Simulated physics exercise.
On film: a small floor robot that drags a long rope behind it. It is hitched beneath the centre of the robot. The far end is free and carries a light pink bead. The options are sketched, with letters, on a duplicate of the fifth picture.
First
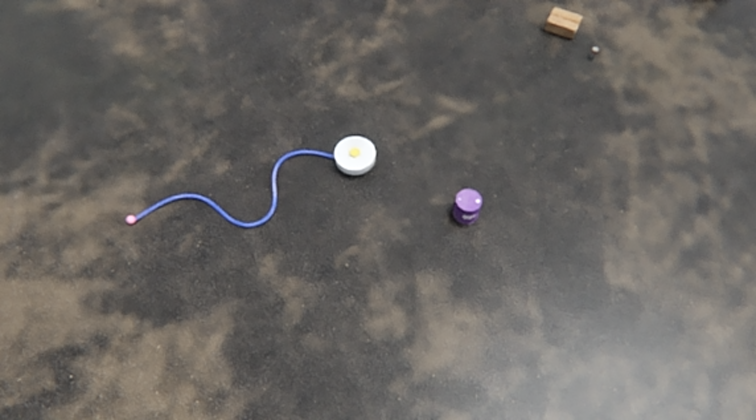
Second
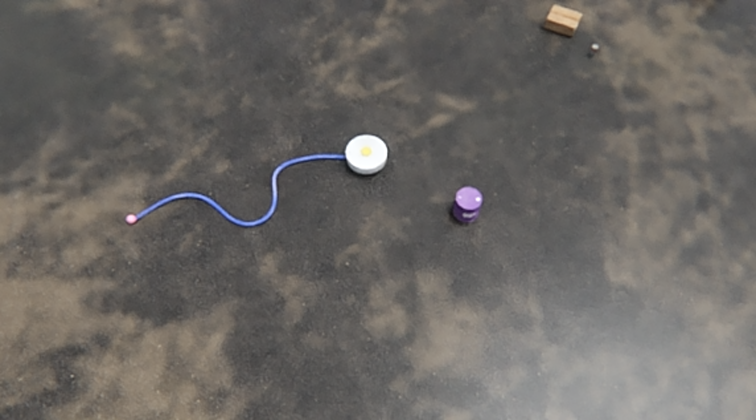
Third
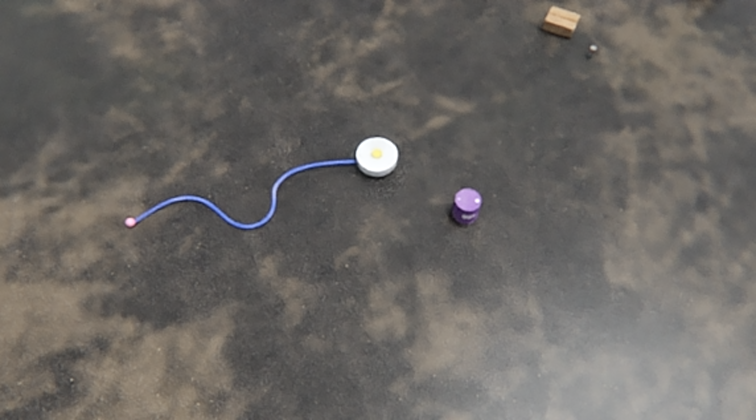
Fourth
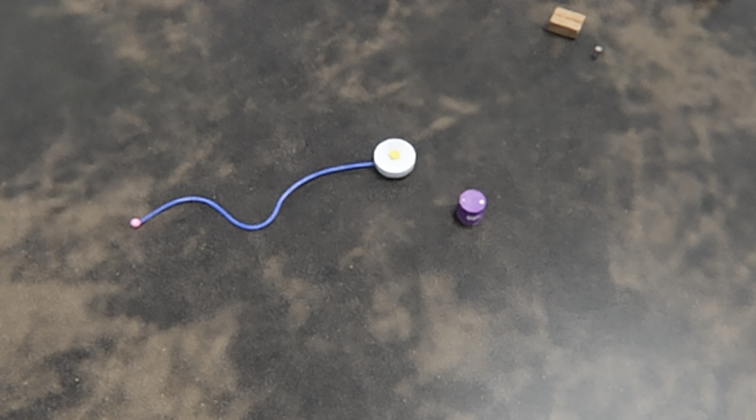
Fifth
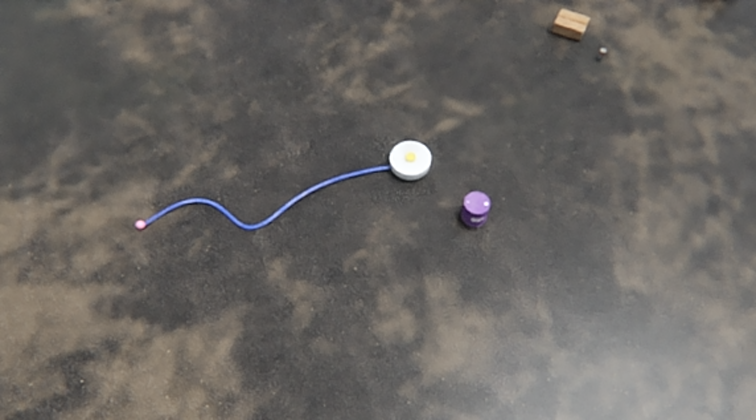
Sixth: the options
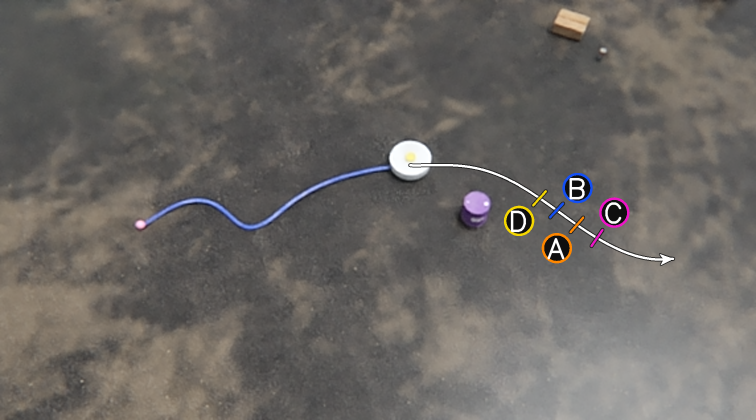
A round white robot creeping right across a mottled dark floor, pulling the near part of its wavy blue rope straighter.
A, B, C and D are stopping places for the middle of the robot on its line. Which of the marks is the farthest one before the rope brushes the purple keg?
All is well up to A.
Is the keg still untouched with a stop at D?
For that mark, yes.
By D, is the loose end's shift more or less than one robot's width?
More.
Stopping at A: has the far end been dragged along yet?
By then, yes.
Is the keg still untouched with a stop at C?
No.
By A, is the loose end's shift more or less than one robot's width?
More.
On the marked copy, A at (577, 225); B at (557, 210); C at (597, 238); D at (540, 198); the route from (410, 165) via (542, 200) to (673, 259).
Taking A. A third of the way, robot (474, 163), middle of the rope (324, 189), free end (174, 213).
Two thirds of the way, robot (533, 189), middle of the rope (378, 187), free end (229, 203).
When it is over, robot (579, 221), middle of the rope (421, 196), free end (272, 197); nothing has been touched.
As for the rest, B is safe but short; C brings the rope against the keg; D is safe but short.
